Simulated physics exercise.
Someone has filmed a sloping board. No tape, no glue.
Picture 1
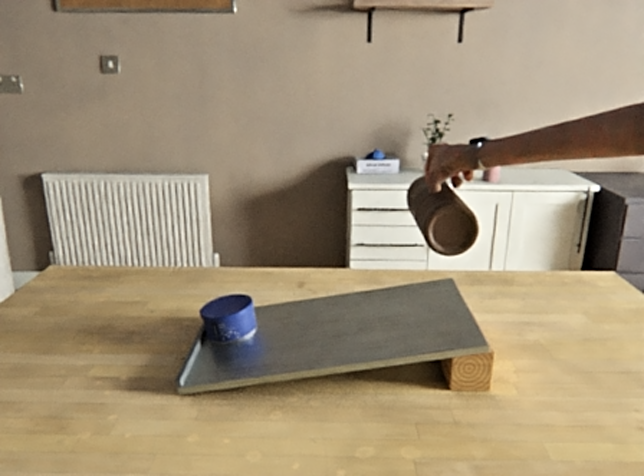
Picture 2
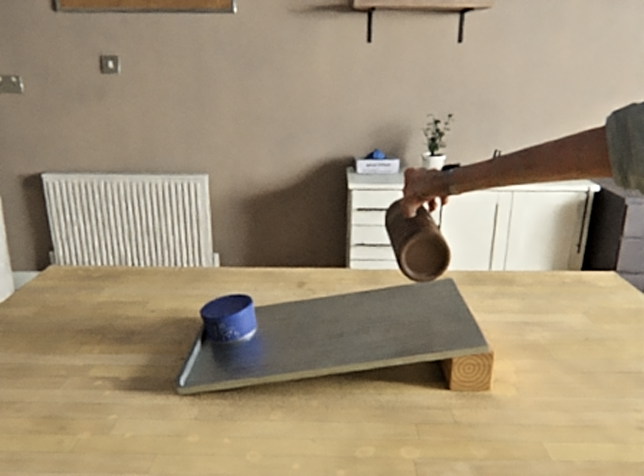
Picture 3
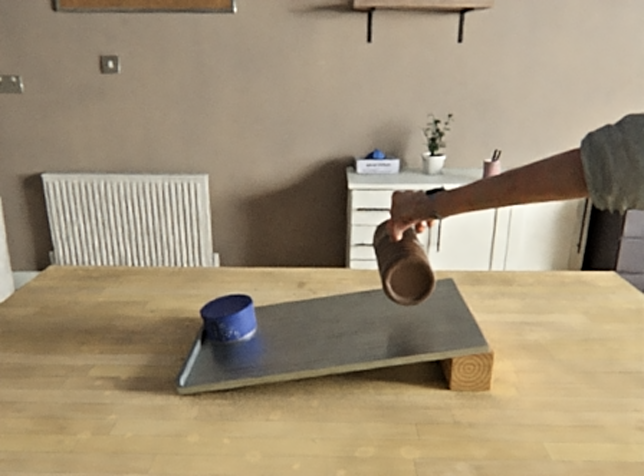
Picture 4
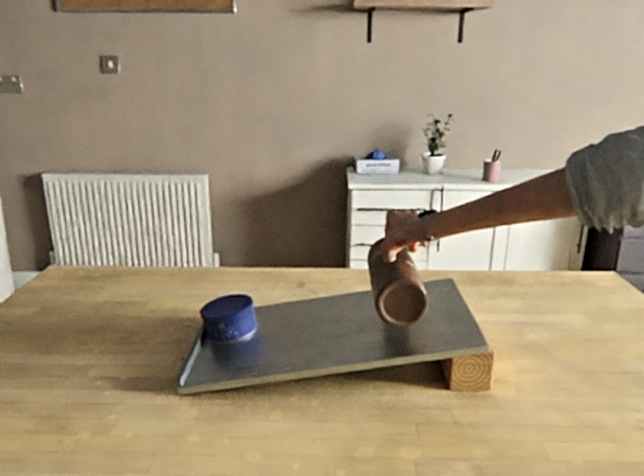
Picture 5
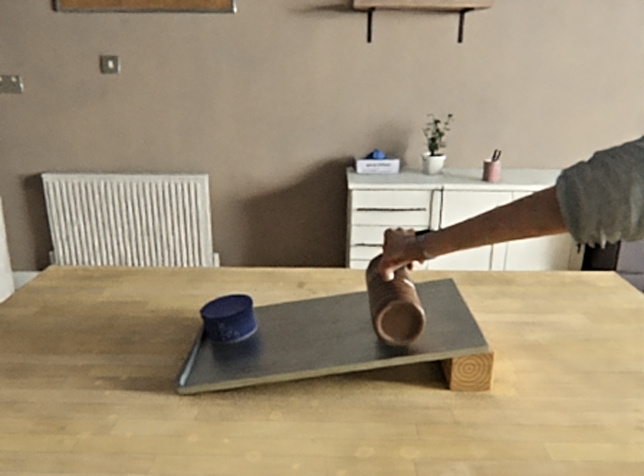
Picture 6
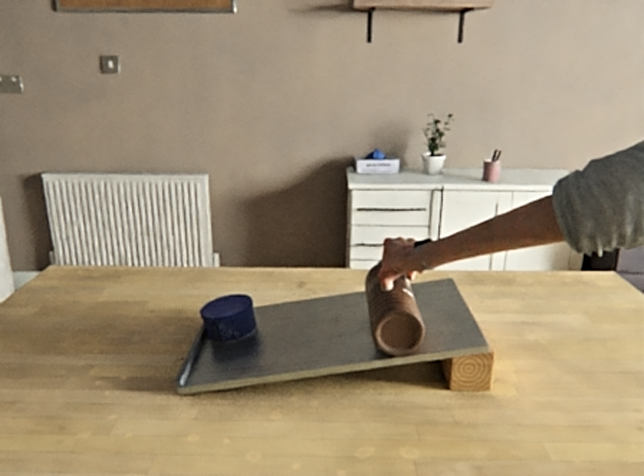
On a wooden table, a hand lowering a brown bottle sideways onto the raised right part of a sloping board, blue tub unmoving.
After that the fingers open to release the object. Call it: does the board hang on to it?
No, it goes down the board.
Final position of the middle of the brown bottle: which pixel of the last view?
Near pixel (265, 316).
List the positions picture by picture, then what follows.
Coming down; brown bottle (435, 206); blue tub (229, 318), in the first picture.
Coming down; brown bottle (411, 230); blue tub (229, 318), in the second picture.
Coming down; brown bottle (398, 251); blue tub (229, 318), in the third picture.
Coming down; brown bottle (393, 271); blue tub (229, 318), in the fourth picture.
Coming down; brown bottle (390, 288); blue tub (229, 318), in the fifth picture.
Set down, still held; brown bottle (390, 297); blue tub (229, 318), in the sixth picture.
Then, 0.40 s on from there, brown bottle shifted a little near (364, 301).
Then, 0.60 s on from there, brown bottle shifted about its own width near (320, 307).
Then, 0.70 s on from there, brown bottle shifted well along near (290, 312).
Then, 0.80 s on from there, brown bottle shifted well along near (270, 314).
In the end, moved from the start, brown bottle; blue tub unmoved. At the end, from the last picture's camera, brown bottle near (265, 316). The brown bottle goes downhill.
